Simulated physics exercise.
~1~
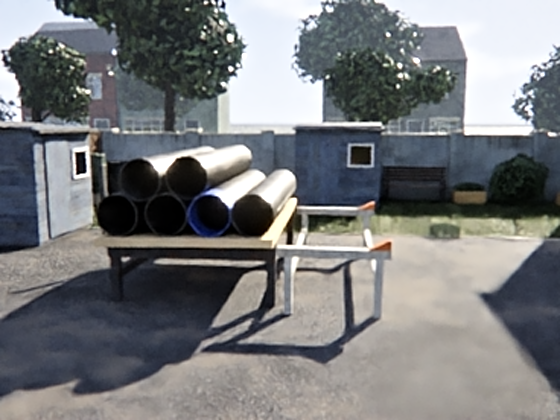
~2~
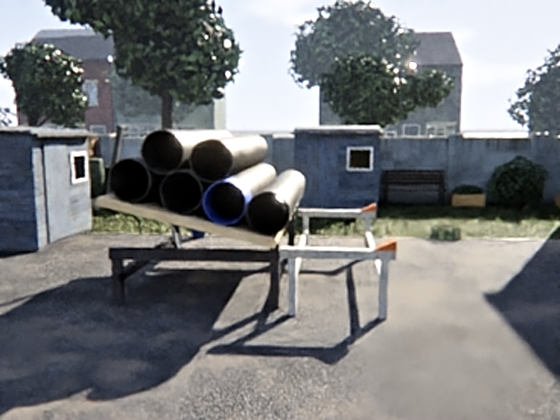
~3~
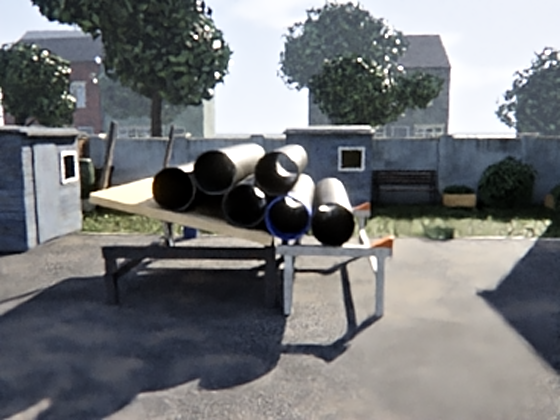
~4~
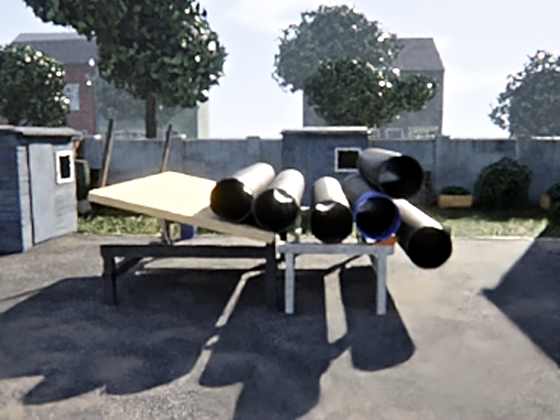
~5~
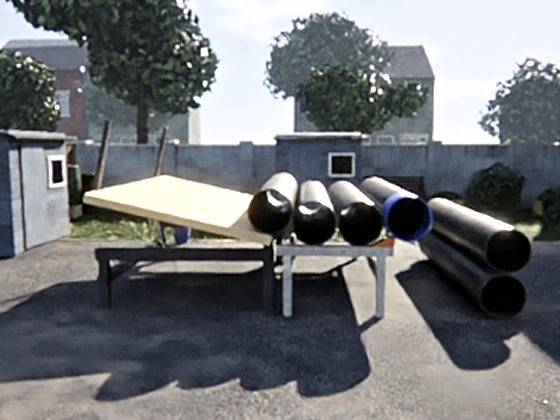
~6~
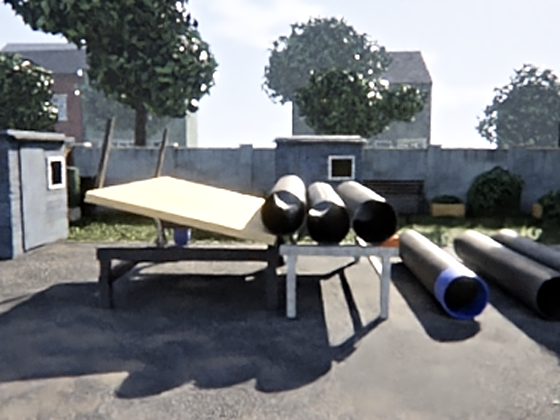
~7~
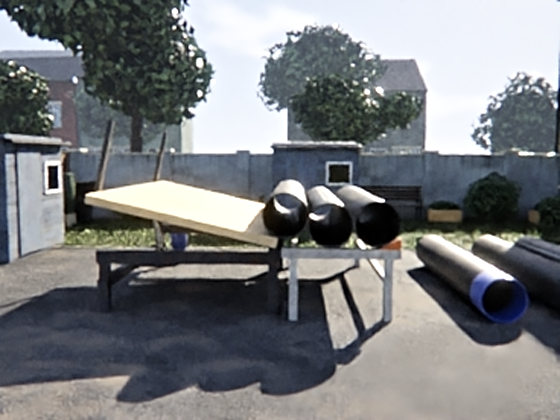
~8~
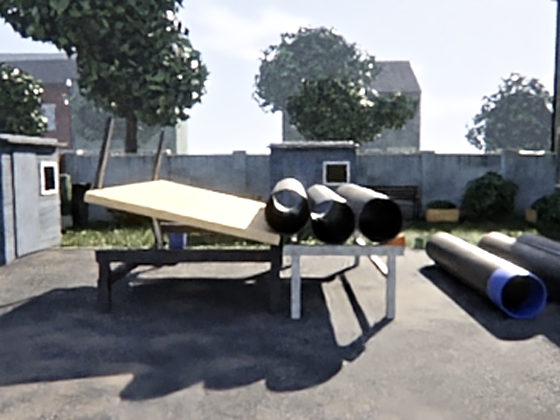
Six dark pipes, one marked with blue, lie stacked end-on on a wooden table in a sunlit paved yard, seen from the front, with a pale trestle on the right and sheds, a wall, trees and houses behind. The tabletop tilts down toward the right, and the stack slides and rolls off it onto the trestle. The pipes spread into a row, and two tumble over the right end. The blue-marked pipe follows, dropping to the ground and rolling a little further right. Three dark pipes stay side by side on the trestle, while the other three lie on the paving.
